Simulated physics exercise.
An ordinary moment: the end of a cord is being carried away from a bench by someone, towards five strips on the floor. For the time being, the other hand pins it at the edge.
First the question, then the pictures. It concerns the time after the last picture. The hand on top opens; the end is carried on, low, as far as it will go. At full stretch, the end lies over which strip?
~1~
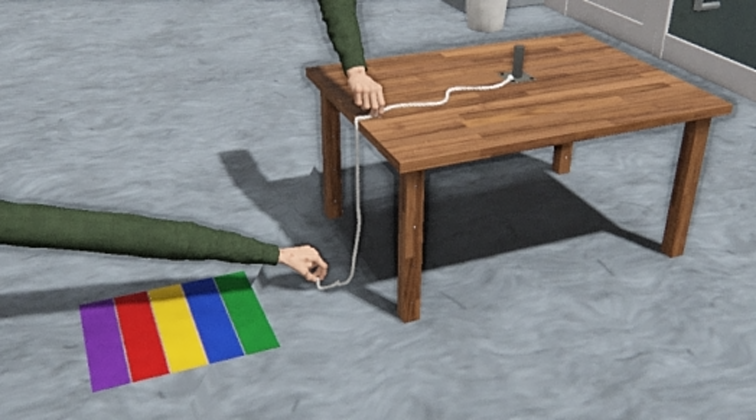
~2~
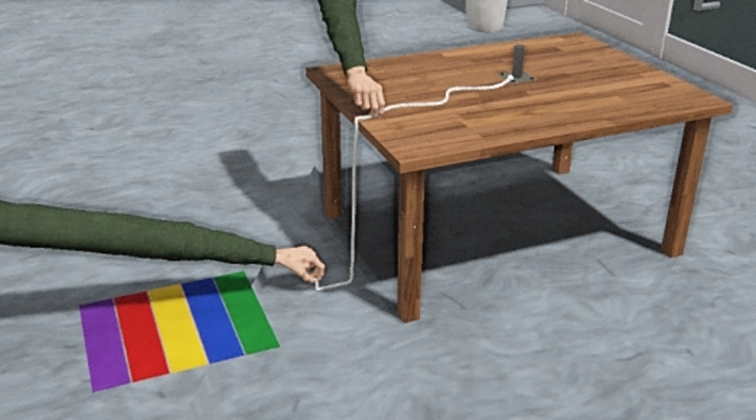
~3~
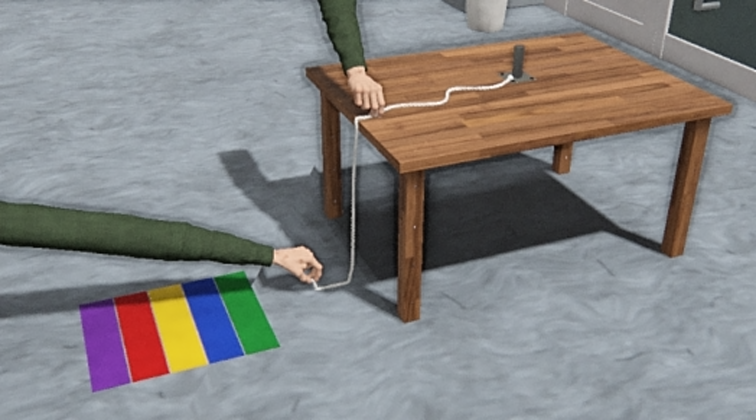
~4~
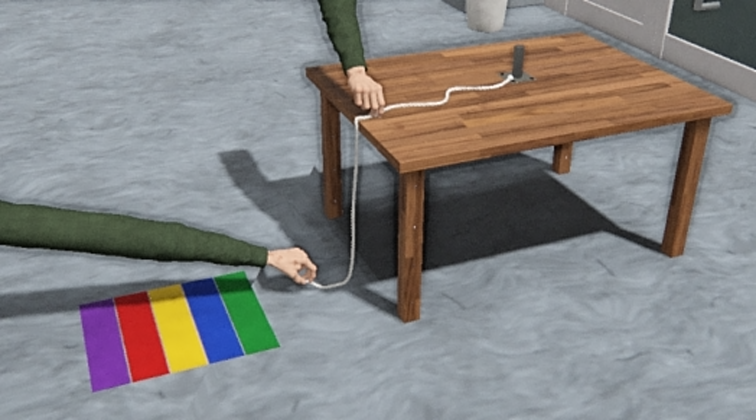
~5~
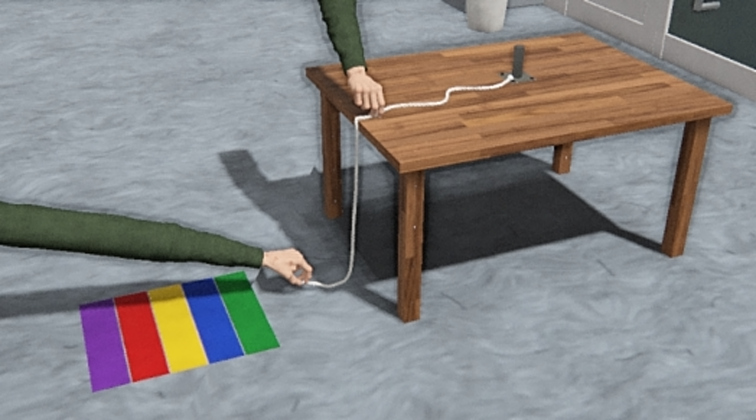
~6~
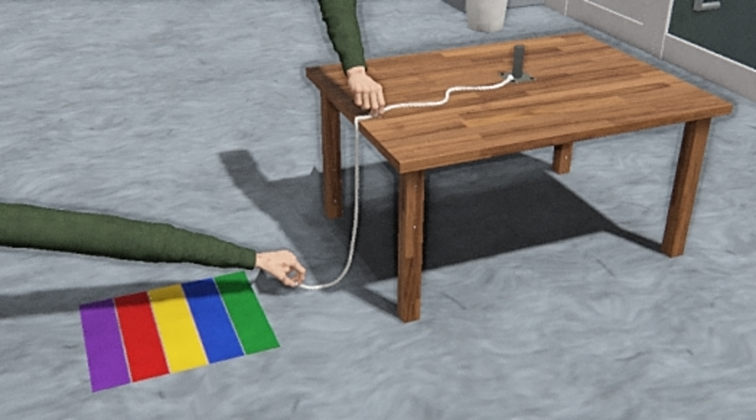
Over the yellow strip.
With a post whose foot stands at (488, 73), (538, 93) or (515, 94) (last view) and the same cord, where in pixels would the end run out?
Going through them in sequence: (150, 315), (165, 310) and finally (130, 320).
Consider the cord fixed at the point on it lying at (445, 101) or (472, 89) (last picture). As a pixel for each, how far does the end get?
In order, the pixels are (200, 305) and (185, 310).
Early on, end near (244, 295); over green.
Midway, end near (201, 304); over blue.
At the end of the slack, end near (175, 310); over yellow. It halts on the yellow strip.
